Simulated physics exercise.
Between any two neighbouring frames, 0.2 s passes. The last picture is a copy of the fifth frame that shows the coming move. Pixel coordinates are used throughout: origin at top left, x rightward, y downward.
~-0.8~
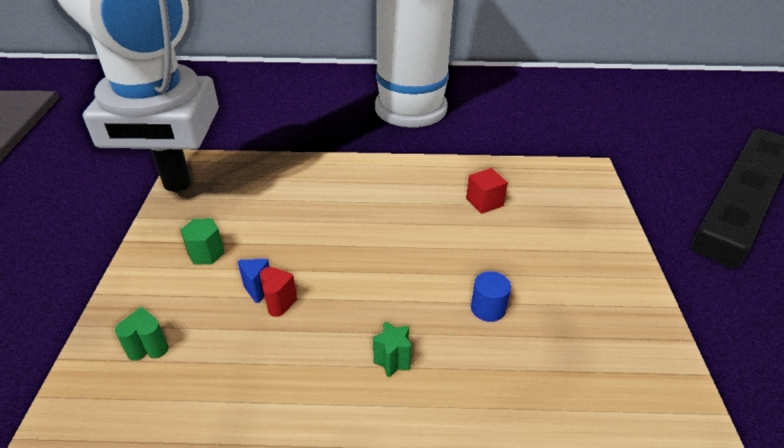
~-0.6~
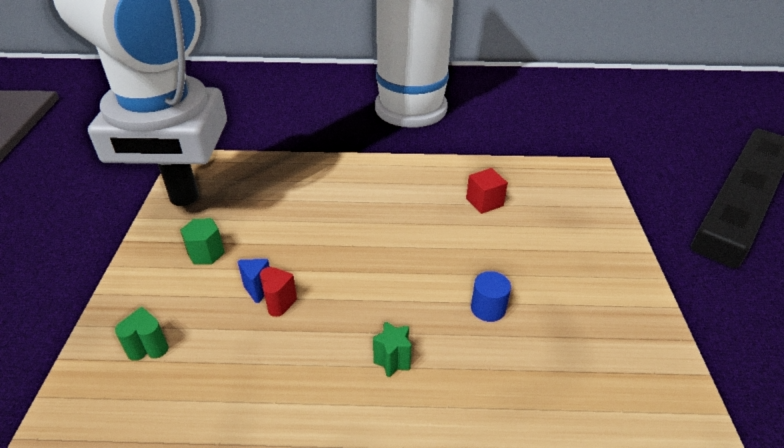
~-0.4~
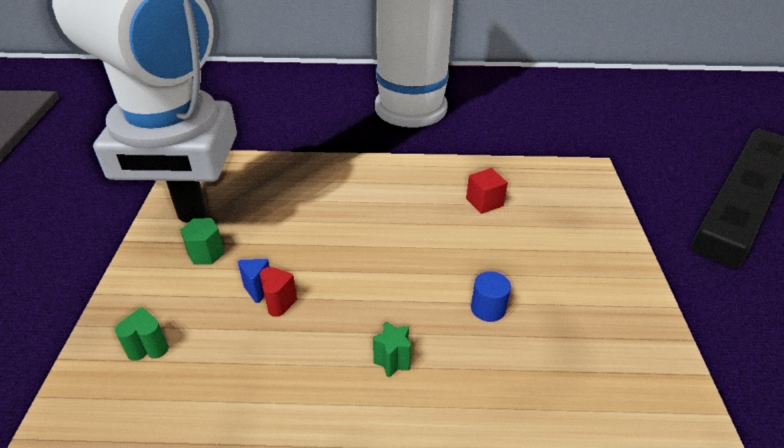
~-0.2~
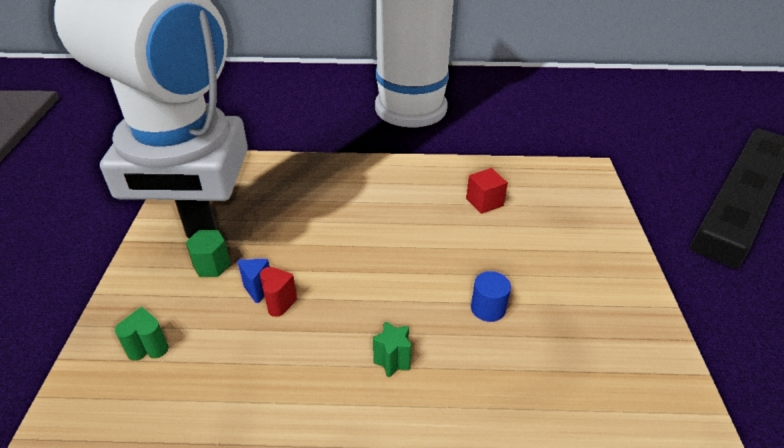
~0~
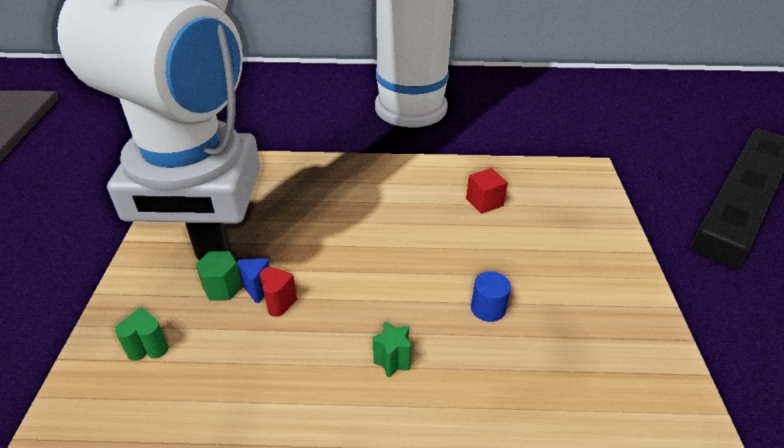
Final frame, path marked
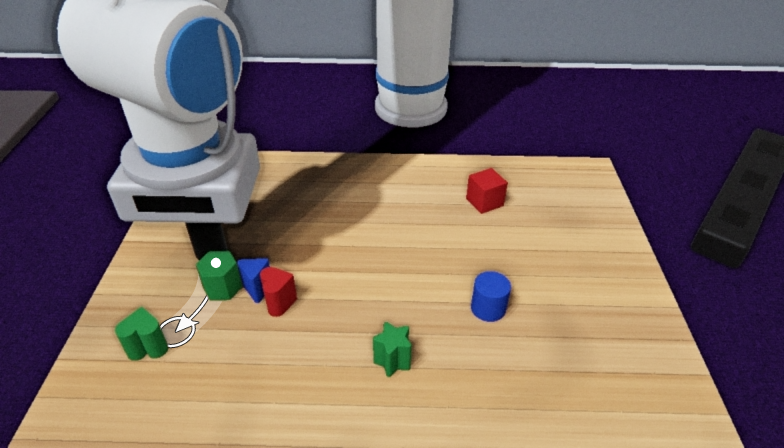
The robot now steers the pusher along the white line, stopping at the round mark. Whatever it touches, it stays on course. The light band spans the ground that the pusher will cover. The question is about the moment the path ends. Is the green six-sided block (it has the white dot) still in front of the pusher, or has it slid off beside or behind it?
Slid away.
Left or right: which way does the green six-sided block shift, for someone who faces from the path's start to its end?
That block drifts left.
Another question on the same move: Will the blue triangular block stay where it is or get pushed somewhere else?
That block stays in place.
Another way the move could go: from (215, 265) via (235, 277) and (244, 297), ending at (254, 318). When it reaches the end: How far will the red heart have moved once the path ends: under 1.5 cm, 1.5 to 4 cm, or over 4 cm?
That block covers between 1.5 and 4 cm.
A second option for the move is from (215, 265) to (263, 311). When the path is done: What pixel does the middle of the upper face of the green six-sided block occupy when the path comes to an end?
Close to (233, 311).
Path on the board, from (215, 265) via (212, 286) and (199, 309), ending at (176, 332); the dot is on the green six-sided block.
On the path given first. Halfway along, pusher at (203, 285); green six-sided block at (224, 288), turned 55° anticlockwise.
At the end, pusher at (171, 319); green heart at (134, 325); green six-sided block at (224, 291), turned 70° anticlockwise; blue triangular block in place.
